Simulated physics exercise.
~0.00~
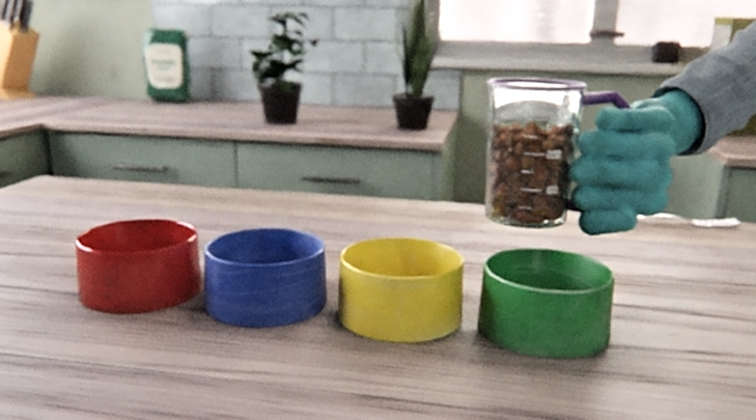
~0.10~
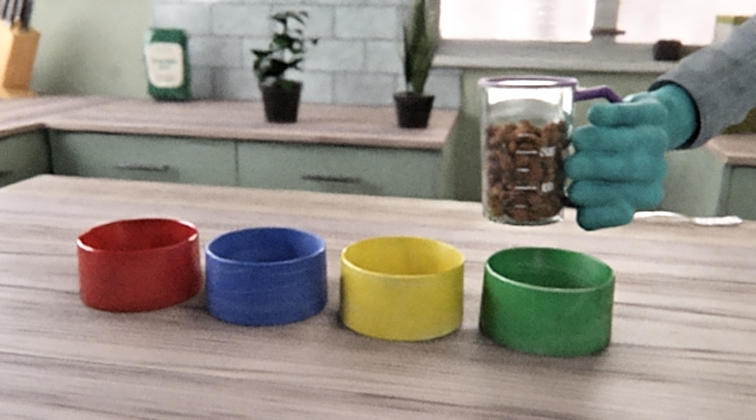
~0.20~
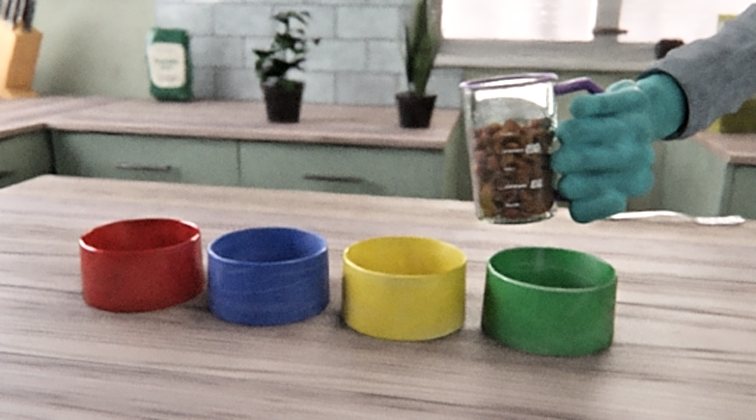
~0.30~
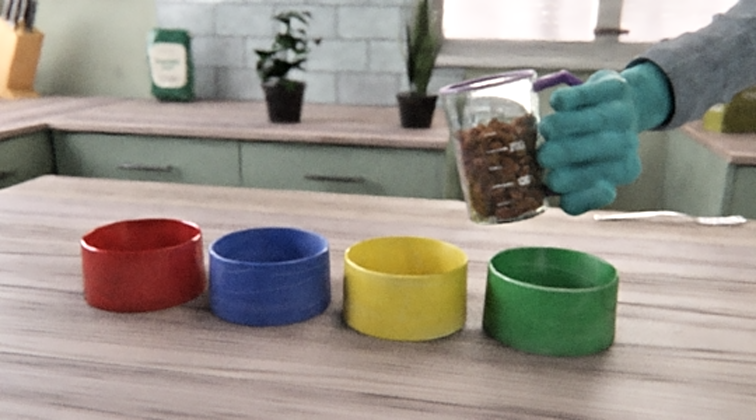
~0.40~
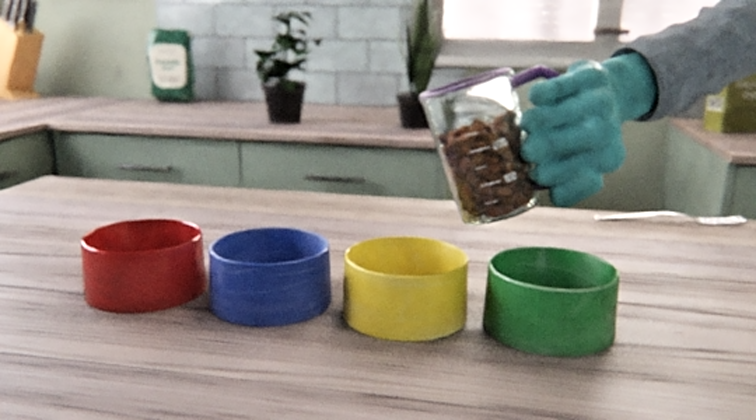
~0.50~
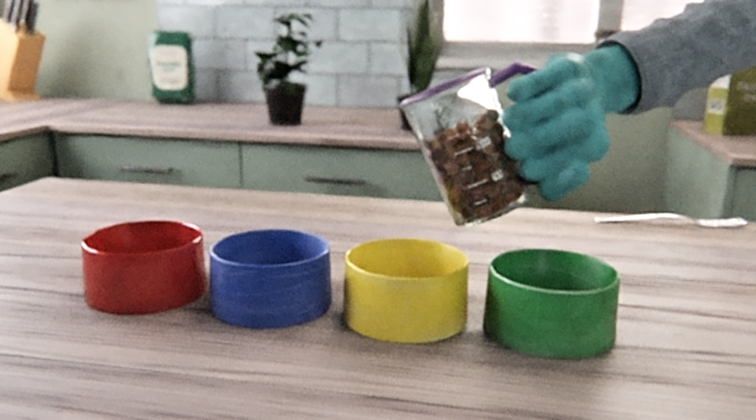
A teal-gloved hand entering from the right holds a clear measuring cup of brown kibble upright above the green dish, then carries it left while steadily tilting its rim leftward. Below, red, blue, yellow and green dishes stand empty in a row from left to right on a wood-grained counter. The nearly still, slightly raised view faces a kitchen with potted plants, pale green cabinets and a tiled wall.
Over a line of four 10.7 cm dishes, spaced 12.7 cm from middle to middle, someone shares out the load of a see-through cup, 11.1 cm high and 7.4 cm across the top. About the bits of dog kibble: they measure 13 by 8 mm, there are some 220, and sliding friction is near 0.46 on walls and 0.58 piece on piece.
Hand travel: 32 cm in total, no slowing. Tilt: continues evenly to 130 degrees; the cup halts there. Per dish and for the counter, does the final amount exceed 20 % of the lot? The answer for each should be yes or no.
Red dish - yes, blue dish - no, green dish - no, yellow dish - no, counter - no.
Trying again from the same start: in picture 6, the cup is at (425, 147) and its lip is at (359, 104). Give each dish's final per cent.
Red 100; blue 0; green 0; yellow 0.
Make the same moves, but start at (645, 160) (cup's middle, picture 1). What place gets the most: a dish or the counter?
Largest amount ends at blue.
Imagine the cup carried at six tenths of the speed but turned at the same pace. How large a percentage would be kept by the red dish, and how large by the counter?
In that case: Red 0, and counter 0.
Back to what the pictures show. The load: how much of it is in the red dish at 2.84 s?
Around 100 in a hundred by then.
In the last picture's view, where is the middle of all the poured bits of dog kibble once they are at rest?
Est. centre at rest: (139, 268) px.
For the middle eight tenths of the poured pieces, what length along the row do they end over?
I'd put it at close to 6 cm.
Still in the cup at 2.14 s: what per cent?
It works out to about 85 per cent of the load.
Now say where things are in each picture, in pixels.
In the first picture, cup at (531, 152), tilt 0 degrees, lip at (490, 82), moved 0.0 cm; middle of the pieces at (524, 172); green dish at (548, 269); yellow dish at (402, 257); blue dish at (265, 246); red dish at (138, 236).
In the second picture, cup at (525, 150), tilt 2 degrees, lip at (481, 82), moved 0.5 cm; middle of the pieces at (520, 171).
In the third picture, cup at (512, 149), tilt 8 degrees, lip at (462, 86), moved 1.8 cm; middle of the pieces at (509, 170).
In the fourth picture, cup at (498, 148), tilt 13 degrees, lip at (442, 91), moved 3.0 cm; middle of the pieces at (497, 169).
In the fifth picture, cup at (483, 148), tilt 19 degrees, lip at (422, 96), moved 4.3 cm; middle of the pieces at (484, 169).
In the sixth picture, cup at (468, 149), tilt 24 degrees, lip at (403, 104), moved 5.5 cm; middle of the pieces at (471, 170); green dish at (553, 269); yellow dish at (407, 258); blue dish at (271, 247); red dish at (143, 237). The cup turns about 55 degrees a second and travels 13 cm a second.
After 1.48 s, tilt 78 degrees; cup holds 100 %.
Then, at 2.14 s, tilt 114 degrees; cup holds 85 %, red 10 %.
After 2.84 s, tilt 130 degrees; cup holds 0 %, red 100 %.
At rest (3.1 s), red 100 %, blue 0 %, green 0 %, yellow 0 %, counter 0 %.
